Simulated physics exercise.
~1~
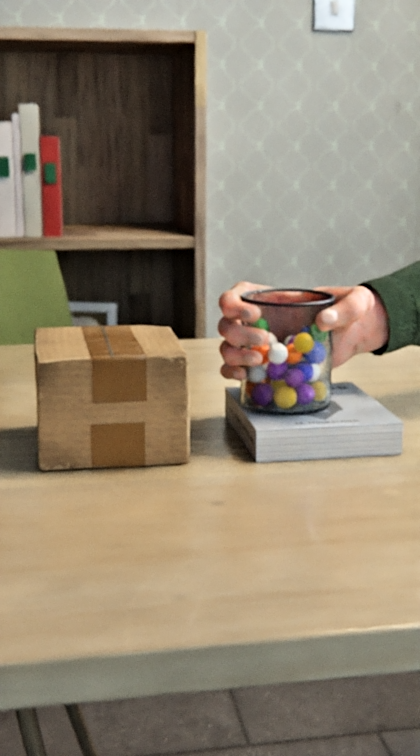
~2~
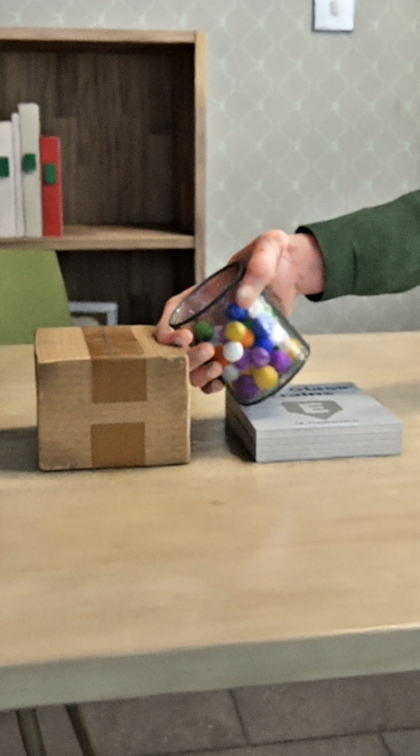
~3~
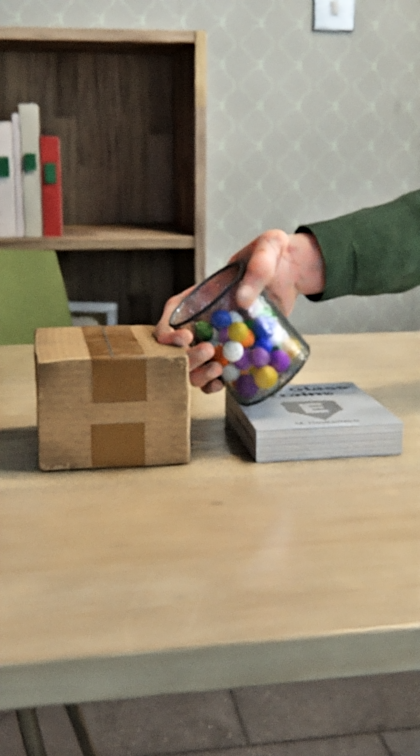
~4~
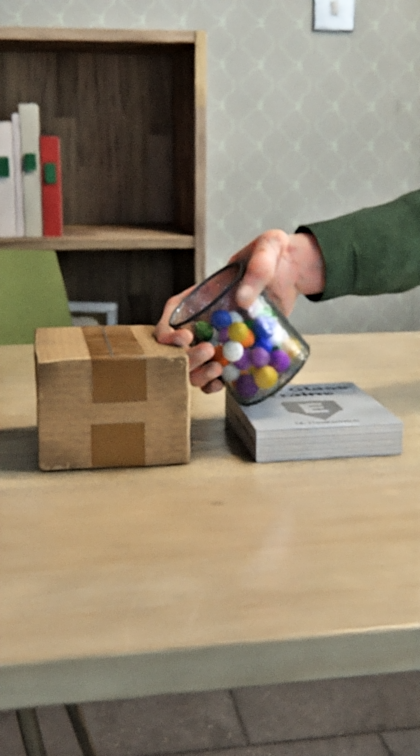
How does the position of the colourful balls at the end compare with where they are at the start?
At the start the balls sit low in the upright glass, right over the book. By the end they are a little further left and slightly higher, nearer the box, still inside the leaning glass.
